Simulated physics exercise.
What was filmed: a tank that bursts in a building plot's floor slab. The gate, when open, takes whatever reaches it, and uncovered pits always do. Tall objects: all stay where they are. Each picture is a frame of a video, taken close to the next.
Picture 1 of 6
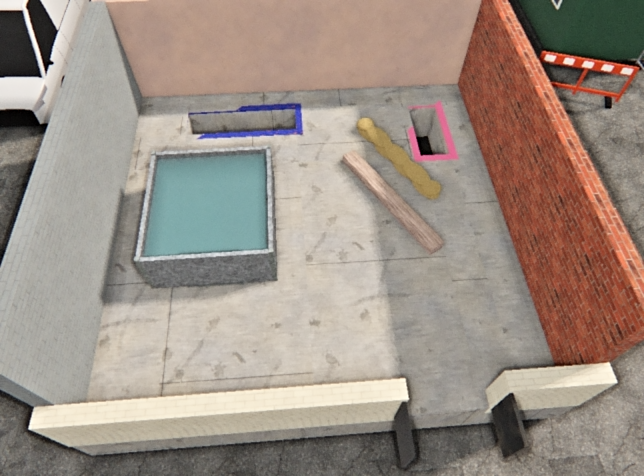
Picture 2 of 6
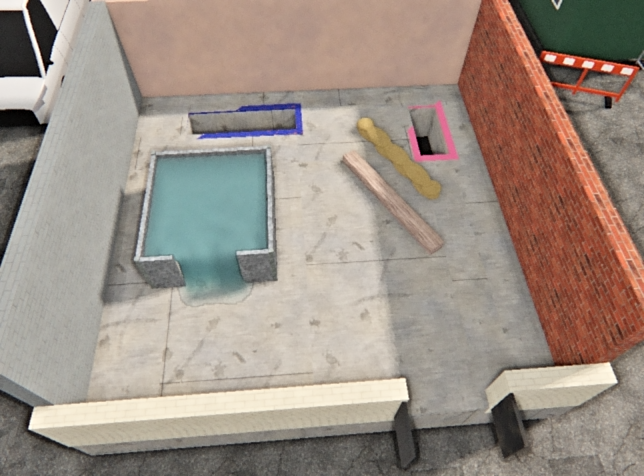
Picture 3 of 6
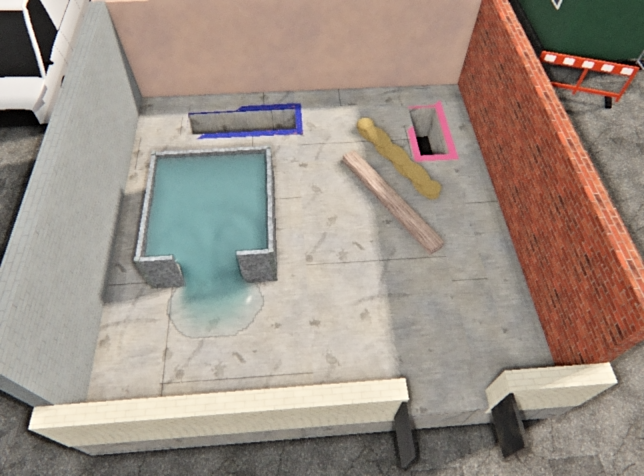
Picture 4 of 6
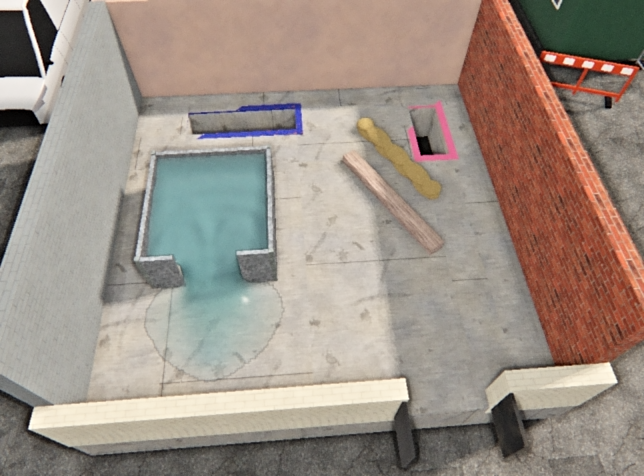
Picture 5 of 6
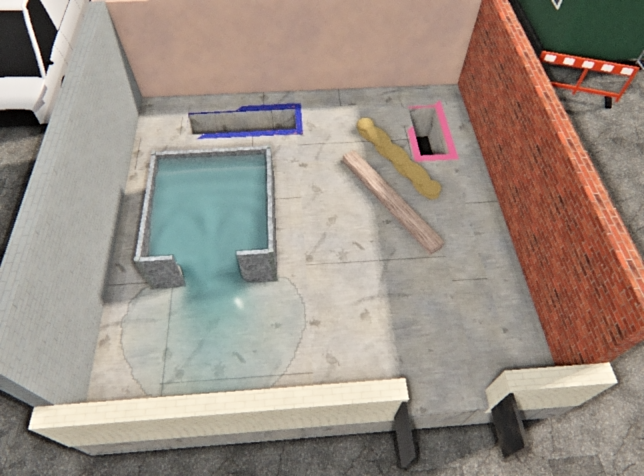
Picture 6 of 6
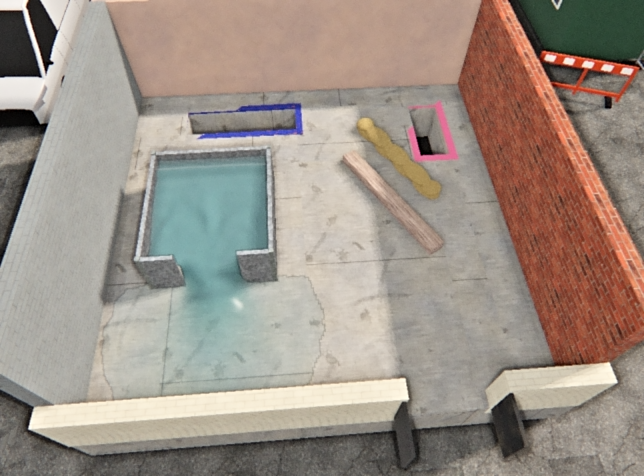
Teal water sits still in a grey-walled tank at the left of a walled concrete plot, seen from a fixed high view, then pours through a gap that opens in its near side. A blue-edged pit lies behind it, with a yellow log, brown beam and pink-edged hole to the right. The water fans out across the slab, reaching the low cream front wall and spreading sideways.
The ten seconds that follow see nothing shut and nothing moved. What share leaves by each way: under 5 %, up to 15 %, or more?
At the end, I'd say the gate drains a fair bit - five to fifteen per cent. I'd say the blue pit drains a fair bit - five to fifteen per cent. I'd say the pink pit drains a fair bit - five to fifteen per cent.
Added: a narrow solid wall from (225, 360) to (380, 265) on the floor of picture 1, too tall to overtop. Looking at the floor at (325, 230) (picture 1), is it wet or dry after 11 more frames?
Submerged.
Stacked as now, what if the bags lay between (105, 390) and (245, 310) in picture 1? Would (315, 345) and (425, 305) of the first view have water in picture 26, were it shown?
The first one ends up soaked and the second ends up soaked.
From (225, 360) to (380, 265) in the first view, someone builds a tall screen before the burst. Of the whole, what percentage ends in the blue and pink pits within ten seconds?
The blue pit gets 20 per cent and the pink pit gets 6 per cent.
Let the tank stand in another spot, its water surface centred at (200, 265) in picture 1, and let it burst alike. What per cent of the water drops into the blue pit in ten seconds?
Within ten seconds the blue pit takes 20 percent of the total.
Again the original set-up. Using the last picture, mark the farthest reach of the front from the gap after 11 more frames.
Roughly at (550, 384).
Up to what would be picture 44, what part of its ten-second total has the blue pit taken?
The figure is near 30 per cent.
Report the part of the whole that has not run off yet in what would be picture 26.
Estimate: Near 98 %.
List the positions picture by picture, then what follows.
In the first frame, still water in the open tank at (209, 202).
In the second frame, water pours out at (212, 273) and has run to (246, 291).
In the third frame, the front is at (186, 329), out from the gap at (212, 274).
In the fourth frame, the front is at (218, 373), out from the gap at (212, 274).
In the fifth frame, water pours out at (212, 273) and has run to a hidden place.
In the sixth frame, the front is at a hidden place, out from the gap at (212, 273).
A moment on, water covers 20 % of the floor; the gate 0 %, the blue pit 0 %, the pink pit 0 %.
Next, water covers 30 % of the floor; the gate 0 %, the blue pit 0 %, the pink pit 0 %.
Then, water covers 50 % of the floor; the gate 1 %, the blue pit 0 %, the pink pit 0 %.
Later, water covers 65 % of the floor; the gate 3 %, the blue pit 3 %, the pink pit 2 %.
In the end, water covers 85 % of the floor; the gate 7 %, the blue pit 11 %, the pink pit 10 %.
